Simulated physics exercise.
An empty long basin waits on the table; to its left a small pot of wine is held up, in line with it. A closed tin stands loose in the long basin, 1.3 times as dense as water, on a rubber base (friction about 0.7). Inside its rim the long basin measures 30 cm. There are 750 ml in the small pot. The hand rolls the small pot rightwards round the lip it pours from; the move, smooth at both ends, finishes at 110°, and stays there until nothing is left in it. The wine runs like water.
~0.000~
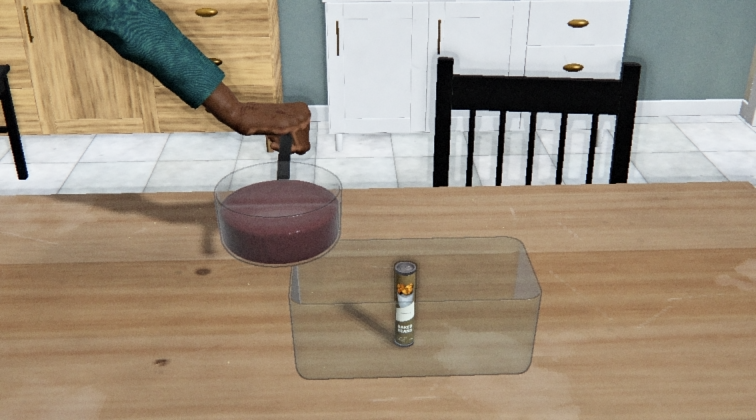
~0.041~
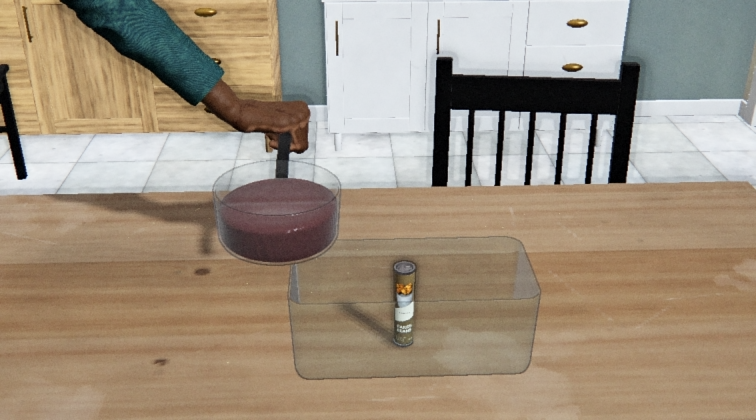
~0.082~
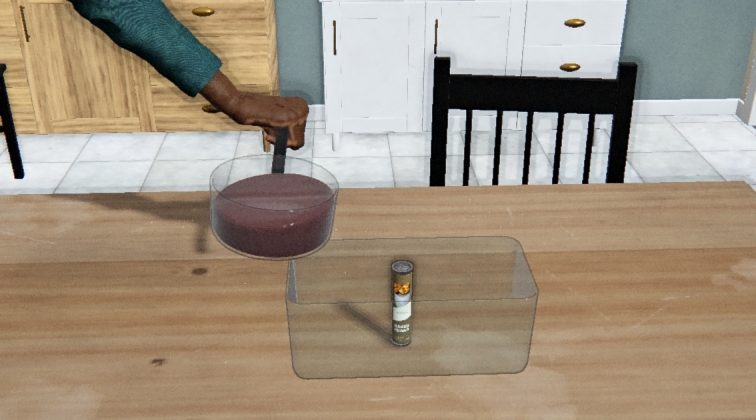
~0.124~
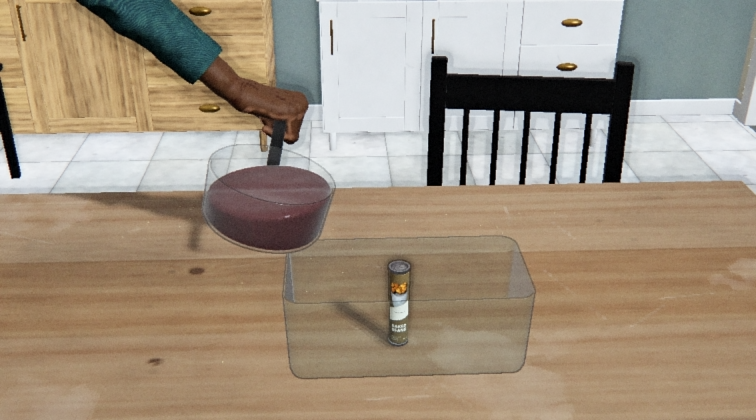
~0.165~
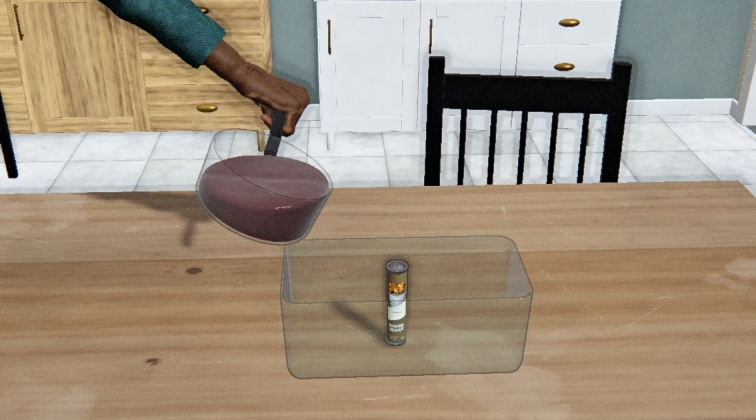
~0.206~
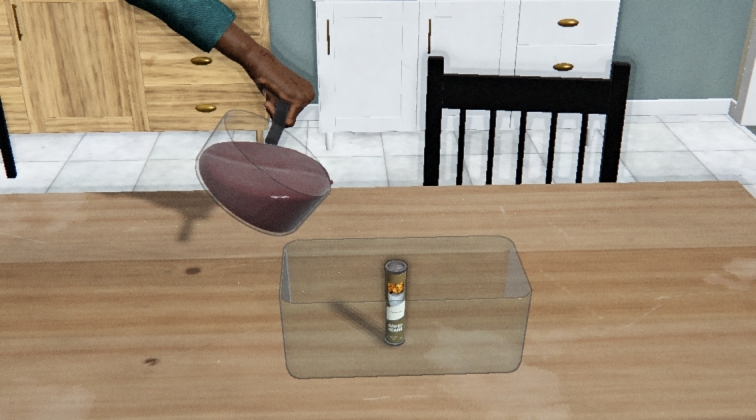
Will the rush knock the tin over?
It stays up.
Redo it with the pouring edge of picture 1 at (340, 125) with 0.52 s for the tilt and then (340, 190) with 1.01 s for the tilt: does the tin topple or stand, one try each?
First it goes over; then it keeps standing.
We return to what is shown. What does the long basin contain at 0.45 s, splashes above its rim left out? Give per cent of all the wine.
Some 6 per cent.
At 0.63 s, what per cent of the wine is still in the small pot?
Near 3 in a hundred.
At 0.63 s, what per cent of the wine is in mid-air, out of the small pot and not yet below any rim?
Near 12 in a hundred.
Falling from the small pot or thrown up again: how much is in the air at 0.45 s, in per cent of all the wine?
Some 58 per cent.
After 0.45 s the tilt is 105° and 36 per cent is still to pour; the tin stands where it began.
After 0.63 s the tilt is 110° and 3 per cent is still to pour; the tin stands where it began.
After 0.82 s the tilt is 110° and 1 per cent is still to pour; the tin stands where it began.
After 1.02 s the tilt is 110° and 1 per cent is still to pour; the tin stands where it began.
In the end the tin stands where it began.
